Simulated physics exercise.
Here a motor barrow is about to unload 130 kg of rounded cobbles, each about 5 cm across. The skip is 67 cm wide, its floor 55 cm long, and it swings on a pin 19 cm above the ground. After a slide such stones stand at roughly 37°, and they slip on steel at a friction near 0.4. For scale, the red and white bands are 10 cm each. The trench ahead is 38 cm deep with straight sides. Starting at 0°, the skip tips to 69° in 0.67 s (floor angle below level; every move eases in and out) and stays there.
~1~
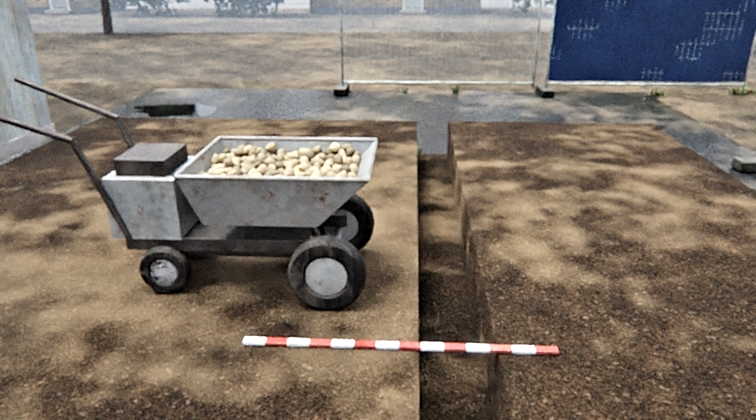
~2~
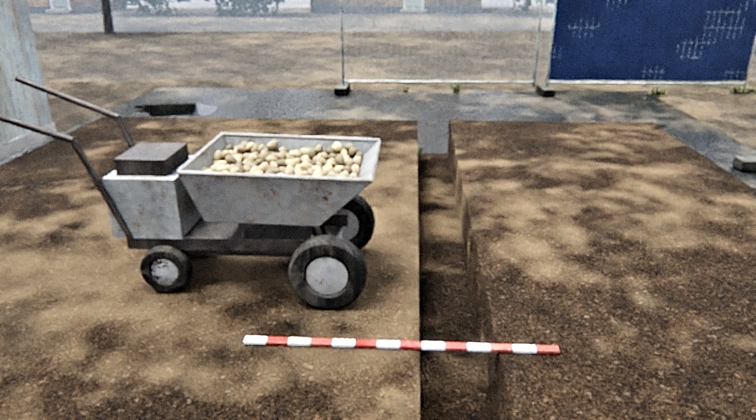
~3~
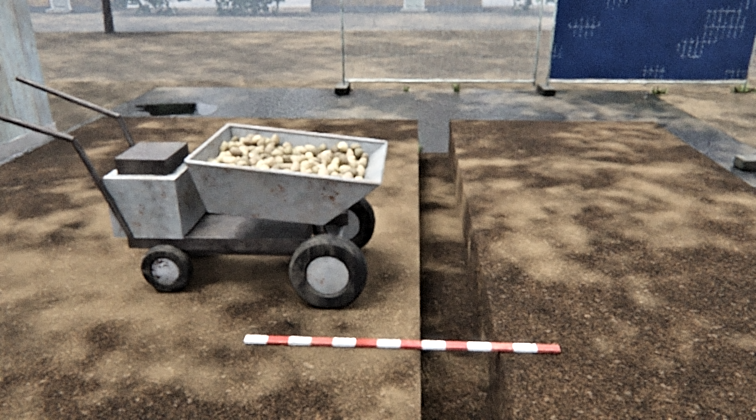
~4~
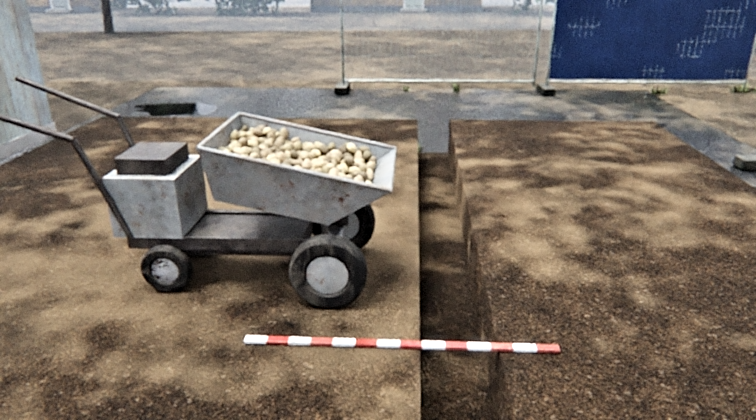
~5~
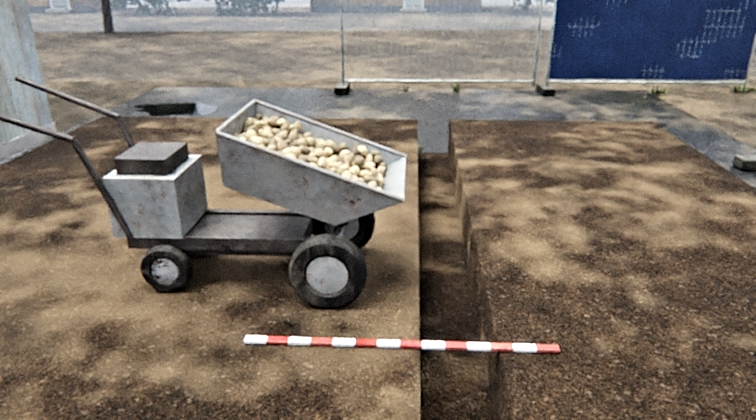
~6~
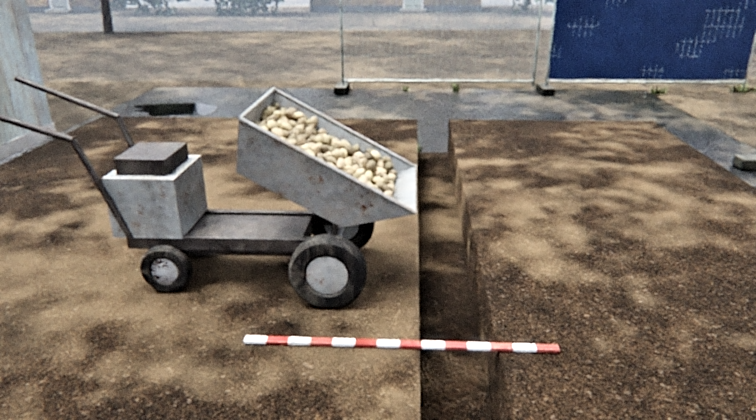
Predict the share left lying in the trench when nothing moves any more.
Close to 58 in a hundred.
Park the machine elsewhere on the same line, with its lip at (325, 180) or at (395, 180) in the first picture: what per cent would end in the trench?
First some 95, then 30 per cent.
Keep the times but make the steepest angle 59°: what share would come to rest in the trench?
Then about 65 per cent.
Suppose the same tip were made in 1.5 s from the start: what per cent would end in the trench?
Then about 75 per cent.
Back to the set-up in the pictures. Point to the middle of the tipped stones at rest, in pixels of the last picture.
Around (476, 319).
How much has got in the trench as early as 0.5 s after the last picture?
About 25 per cent by then.
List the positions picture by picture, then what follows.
In the first picture, lip at (368, 180), floor tilted 0°, highest stones at (310, 154).
In the second picture, lip at (372, 181), floor tilted 2°, highest stones at (280, 150).
In the third picture, lip at (380, 184), floor tilted 6°, highest stones at (249, 143).
In the fourth picture, lip at (391, 191), floor tilted 12°, highest stones at (249, 134).
In the fifth picture, lip at (404, 200), floor tilted 20°, highest stones at (263, 123).
In the sixth picture, lip at (416, 213), floor tilted 29°, highest stones at (277, 114).
Then, 0.2 s after the last picture the floor is at 58°, 100 % in the skip; the foremost stones are at (427, 222).
Then, 0.5 s after the last picture the floor is at 69°, 71 % in the skip, 24 % in the trench, 5 % past the trench; the foremost stones are at (502, 280).
Then, 0.8 s after the last picture the floor is at 69°, 12 % in the skip, 47 % in the trench, 41 % past the trench; the foremost stones are at (631, 277).
Then, 2.8 s after the last picture the floor is at 69°, 0 % in the skip, 58 % in the trench, 42 % past the trench; the foremost stones are past the picture's edge.
